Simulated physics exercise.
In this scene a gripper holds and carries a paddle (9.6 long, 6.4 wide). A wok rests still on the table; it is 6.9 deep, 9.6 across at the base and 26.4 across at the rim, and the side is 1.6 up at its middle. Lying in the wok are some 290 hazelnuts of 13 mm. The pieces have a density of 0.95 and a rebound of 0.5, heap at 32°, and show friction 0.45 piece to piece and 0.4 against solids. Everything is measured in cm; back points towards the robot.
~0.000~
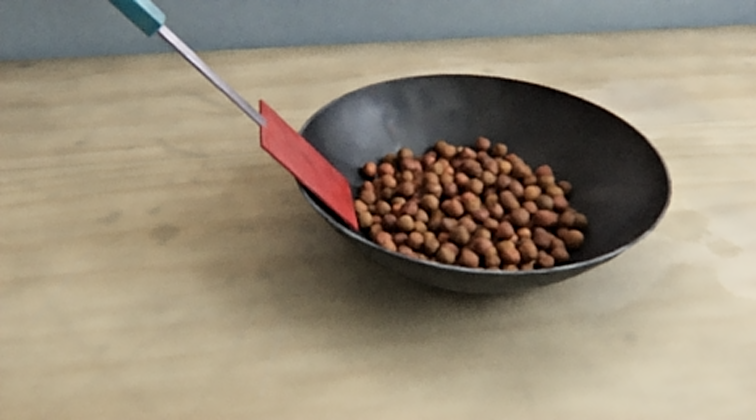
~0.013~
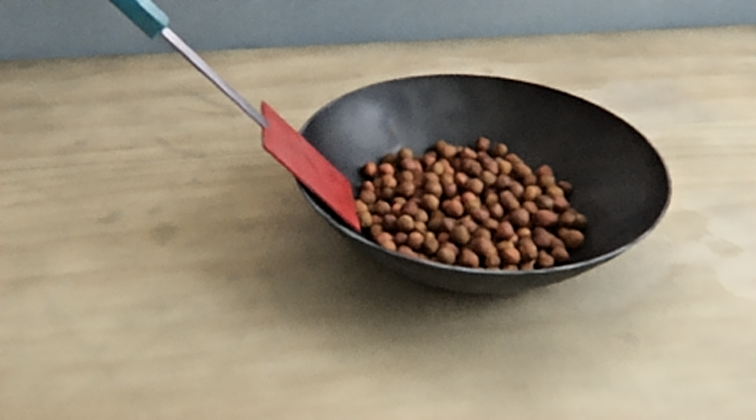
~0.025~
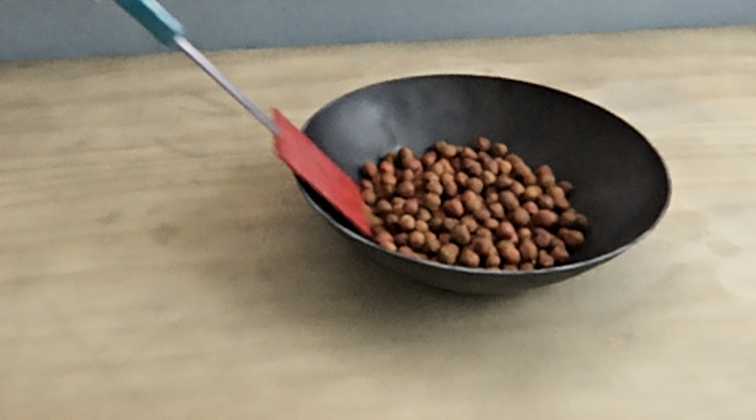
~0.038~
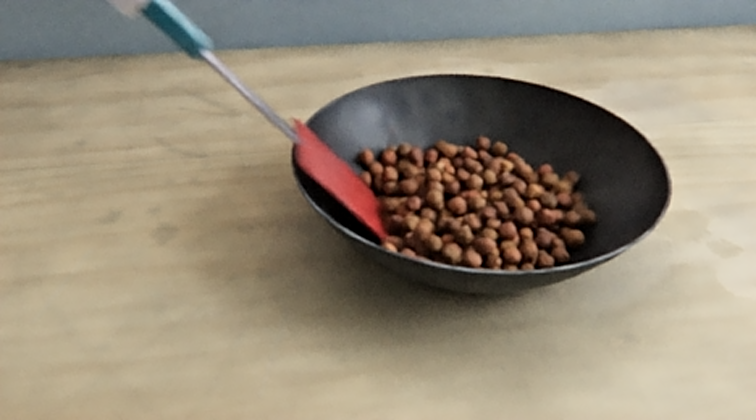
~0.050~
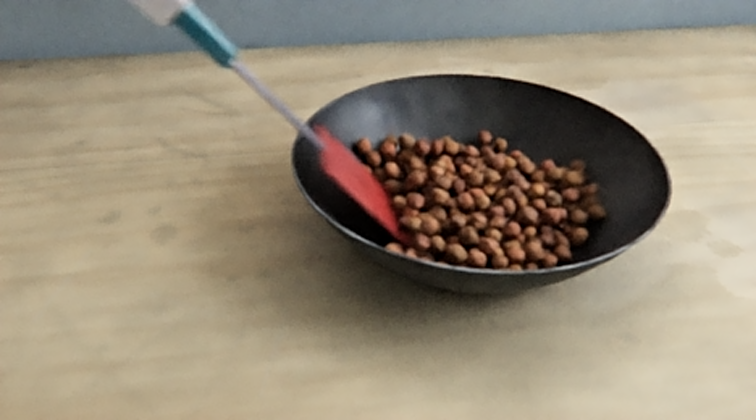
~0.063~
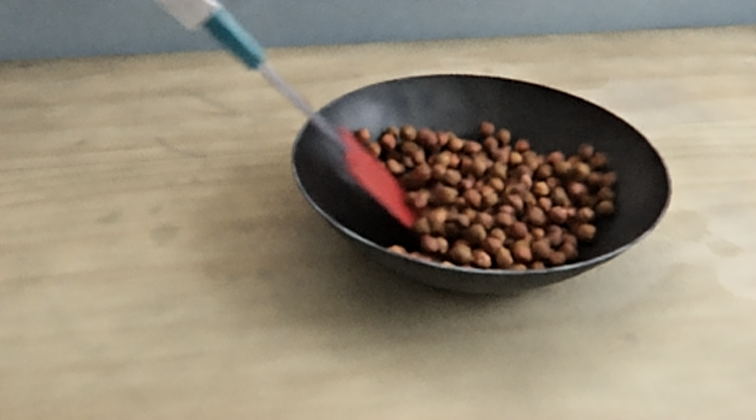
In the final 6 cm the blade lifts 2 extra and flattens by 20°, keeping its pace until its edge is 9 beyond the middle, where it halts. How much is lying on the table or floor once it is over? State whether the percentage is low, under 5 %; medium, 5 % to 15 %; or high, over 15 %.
The percentage is high.
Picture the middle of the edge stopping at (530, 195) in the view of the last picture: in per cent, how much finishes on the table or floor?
Something close to 5 in a hundred.
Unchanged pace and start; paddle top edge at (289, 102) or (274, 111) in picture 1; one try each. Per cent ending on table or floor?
Some 35 and 30 per cent.
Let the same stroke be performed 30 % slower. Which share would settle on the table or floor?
Estimated share: Some 20 %.
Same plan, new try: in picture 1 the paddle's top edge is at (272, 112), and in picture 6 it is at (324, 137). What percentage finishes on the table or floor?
My guess would be close to 20 per cent.
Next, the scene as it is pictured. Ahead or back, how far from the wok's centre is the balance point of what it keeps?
It sits near 2.5 centimetres ahead of centre.
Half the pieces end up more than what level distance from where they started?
Near 4 cm, measured level.
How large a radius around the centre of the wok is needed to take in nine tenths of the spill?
Roughly 55 cm.
After 0.09 s, sloping 51°, highest piece 8 above the table; 287 in the wok.
After 0.12 s, sloping 46°, highest piece 10 above the table; 286 in the wok, 1 on the blade or in flight.
After 0.34 s, sloping 31°, highest piece 19 above the table; 194 in the wok, 21 on the table or floor, 72 on the blade or in flight.
After 1.39 s, sloping 31°, highest piece 5 above the table; 193 in the wok, 94 on the table or floor.
In the end, 193 in the wok, 94 on the table or floor. That is 33 % on the table or floor.
